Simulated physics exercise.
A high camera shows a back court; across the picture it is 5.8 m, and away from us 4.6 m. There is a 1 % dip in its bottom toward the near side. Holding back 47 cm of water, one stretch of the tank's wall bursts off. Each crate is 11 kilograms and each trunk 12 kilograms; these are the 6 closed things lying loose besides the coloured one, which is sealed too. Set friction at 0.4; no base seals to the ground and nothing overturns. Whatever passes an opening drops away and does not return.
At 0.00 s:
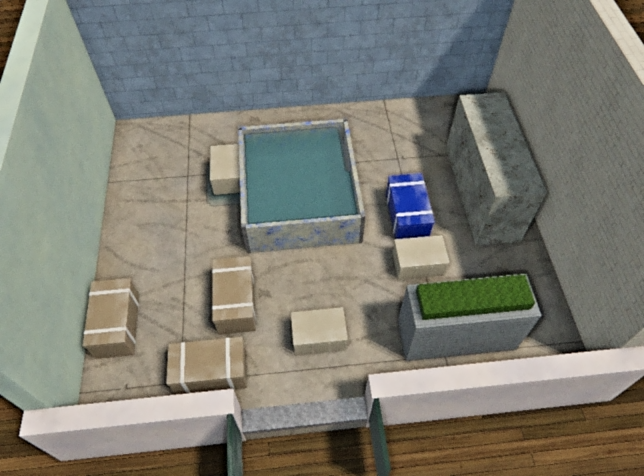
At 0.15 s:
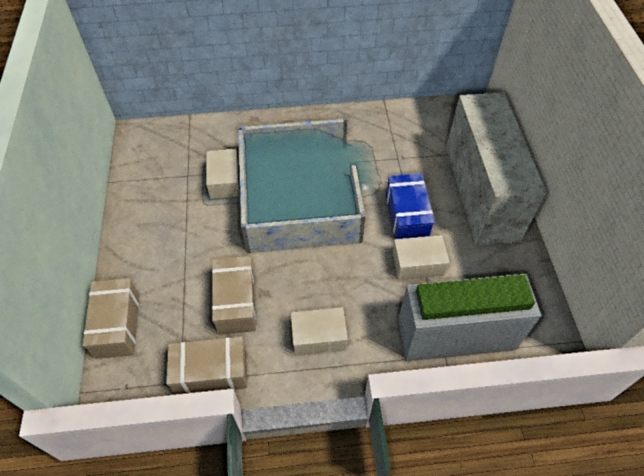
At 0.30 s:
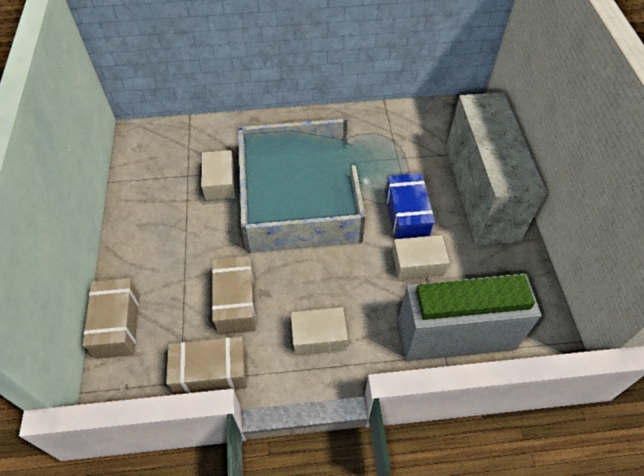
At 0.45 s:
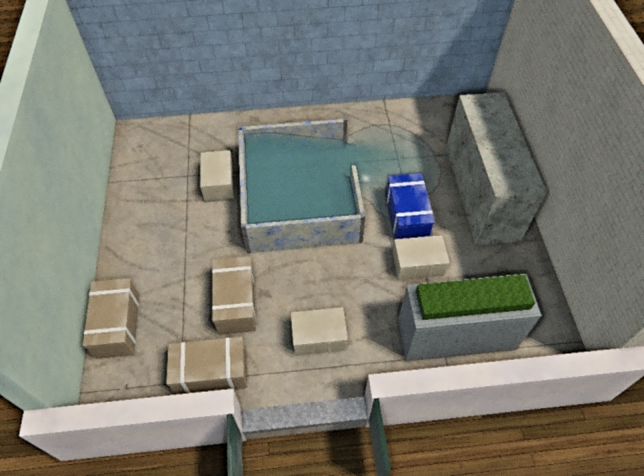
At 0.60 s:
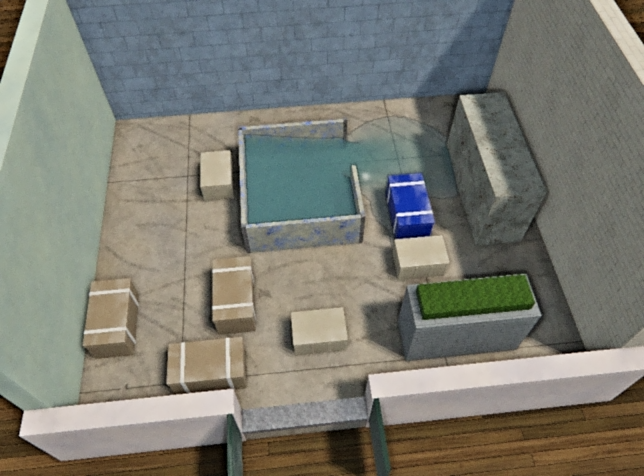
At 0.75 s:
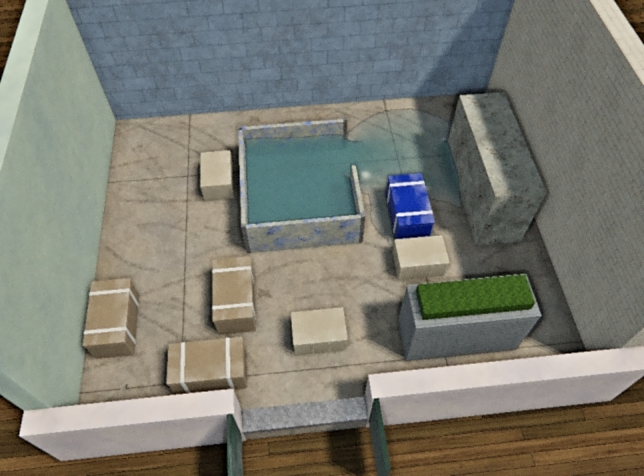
The clip opens on a walled court with a full tank, a blue trunk and several pale and tan boxes. A stretch of the tank's right wall gives way, and the pale box on the left shifts slightly outward. Water then spreads thinly rightward behind the motionless trunk, reaching the tall grey block.
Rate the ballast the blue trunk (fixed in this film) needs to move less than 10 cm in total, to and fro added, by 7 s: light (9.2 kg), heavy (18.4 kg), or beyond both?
Rating: Beyond both.
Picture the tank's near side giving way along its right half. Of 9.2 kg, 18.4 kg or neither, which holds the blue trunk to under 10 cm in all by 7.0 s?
Result: Greater mass required.
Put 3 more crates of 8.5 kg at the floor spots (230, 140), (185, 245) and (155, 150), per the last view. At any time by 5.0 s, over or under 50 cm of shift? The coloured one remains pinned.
Each in turn: Not that far, not that far, not that far.
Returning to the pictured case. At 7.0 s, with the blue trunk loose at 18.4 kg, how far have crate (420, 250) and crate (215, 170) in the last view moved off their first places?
In order, they end up 150 cm and 10 cm from where they began.
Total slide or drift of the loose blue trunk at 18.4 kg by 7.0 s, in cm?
Roughly 20 centimetres altogether.
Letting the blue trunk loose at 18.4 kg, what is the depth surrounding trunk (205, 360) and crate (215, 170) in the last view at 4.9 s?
First roughly 0 cm, second roughly 0 cm.
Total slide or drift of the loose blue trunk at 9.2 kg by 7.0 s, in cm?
Path length near 60 cm.
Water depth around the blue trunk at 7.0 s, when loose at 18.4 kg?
Depth: Approx. 4 cm.
After 1.4 s the blue trunk would be 10 cm from its start with 9.2 kg and 0 cm from its start with 18.4 kg; 2 cm of water round it then.
After 3.1 s the blue trunk would be 25 cm from its start with 9.2 kg and 24 cm from its start with 18.4 kg; 2 cm of water round it then.
After 4.9 s the blue trunk would be 25 cm from its start with 9.2 kg and 24 cm from its start with 18.4 kg; 3 cm of water round it then.
After 7.0 s the blue trunk would be 55 cm from its start with 9.2 kg and 24 cm from its start with 18.4 kg; 4 cm of water round it then.
